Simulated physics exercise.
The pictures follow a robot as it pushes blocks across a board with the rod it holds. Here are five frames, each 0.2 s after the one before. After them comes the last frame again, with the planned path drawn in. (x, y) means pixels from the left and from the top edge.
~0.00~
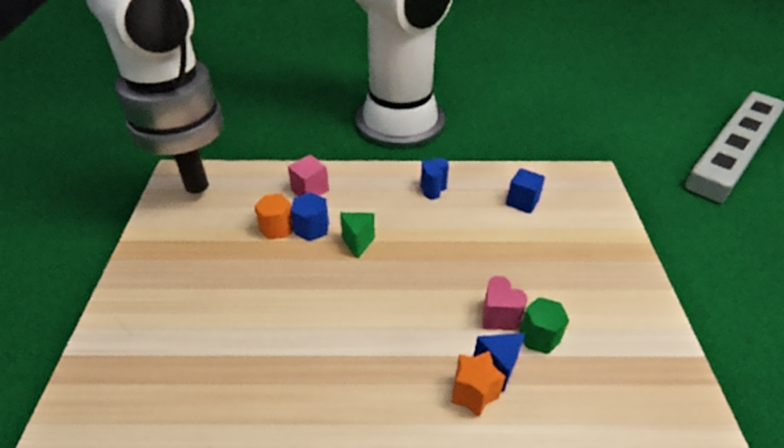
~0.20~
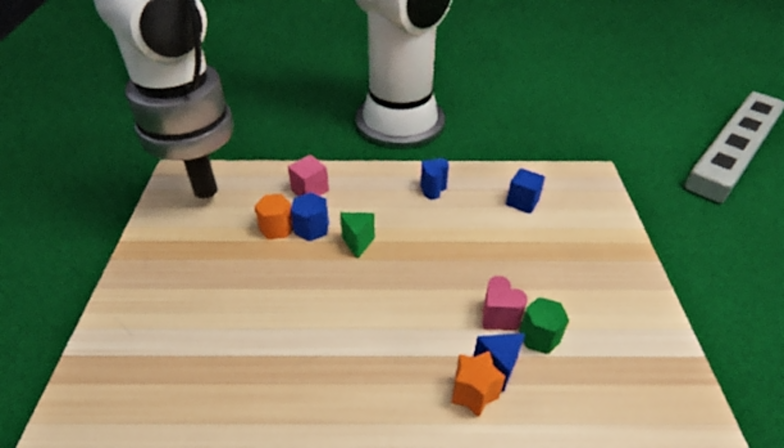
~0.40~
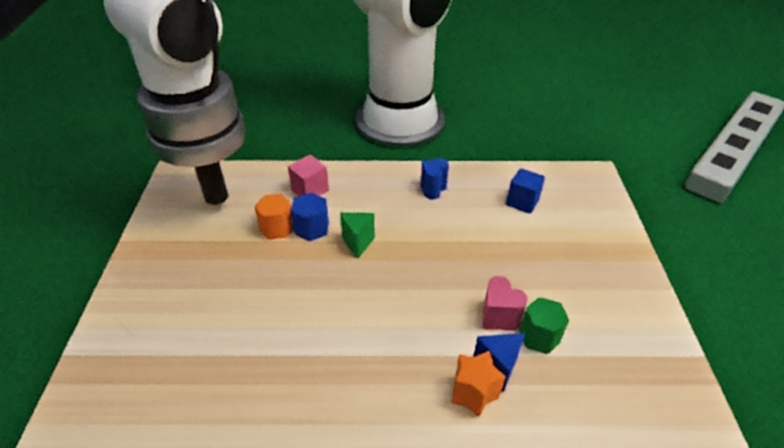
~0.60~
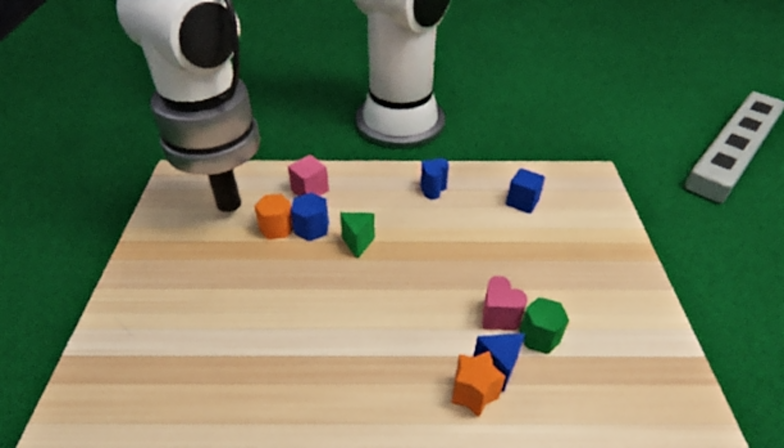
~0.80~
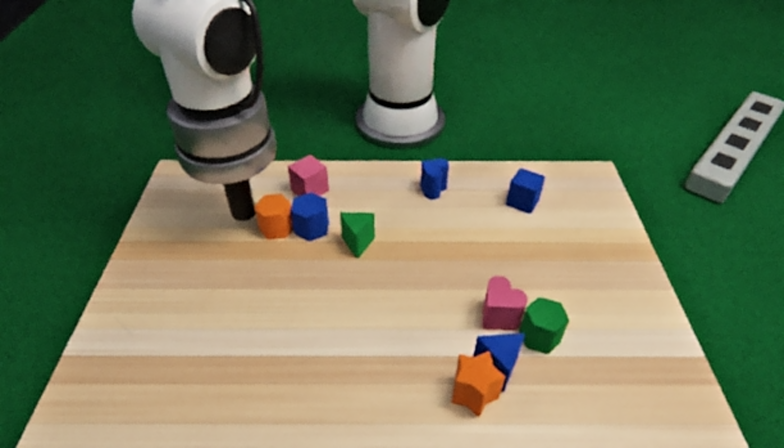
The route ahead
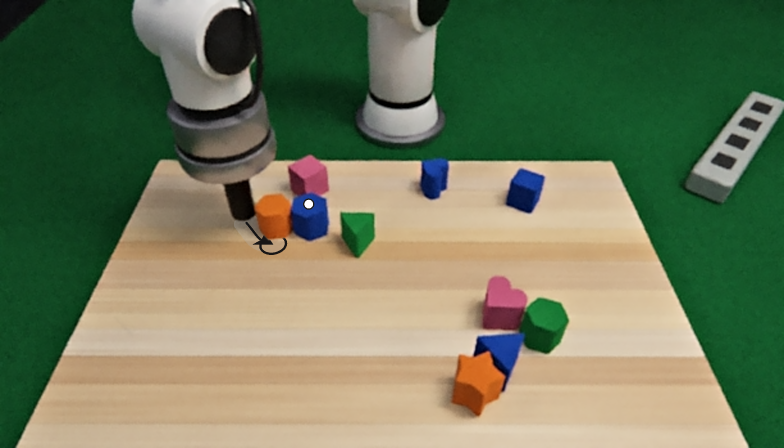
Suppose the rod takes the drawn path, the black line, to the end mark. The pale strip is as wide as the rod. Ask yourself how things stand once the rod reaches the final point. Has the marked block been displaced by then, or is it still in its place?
Here the marked block moves off its spot.
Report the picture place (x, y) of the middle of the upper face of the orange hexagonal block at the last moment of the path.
The answer is (297, 213).
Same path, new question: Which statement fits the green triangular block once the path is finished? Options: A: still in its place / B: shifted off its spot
The one that fits is A, still in its place.
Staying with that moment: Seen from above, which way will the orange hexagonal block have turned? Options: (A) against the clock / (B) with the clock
It's A.
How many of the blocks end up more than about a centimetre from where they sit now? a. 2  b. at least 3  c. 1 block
a
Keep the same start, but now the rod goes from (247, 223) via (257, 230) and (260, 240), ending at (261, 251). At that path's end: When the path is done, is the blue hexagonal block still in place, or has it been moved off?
Moved off its spot.
The line goes from (247, 223) via (253, 231) and (261, 240), ending at (273, 244); the dot is on the blue hexagonal block.
On the path given first. Halfway along, rod (255, 226); orange hexagonal block (281, 208), turned 30° anticlockwise; blue hexagonal block (315, 203).
At the end, rod (271, 235); orange hexagonal block (297, 213), turned 45° anticlockwise; blue hexagonal block (327, 201), turned 25° anticlockwise; green triangular block unmoved.
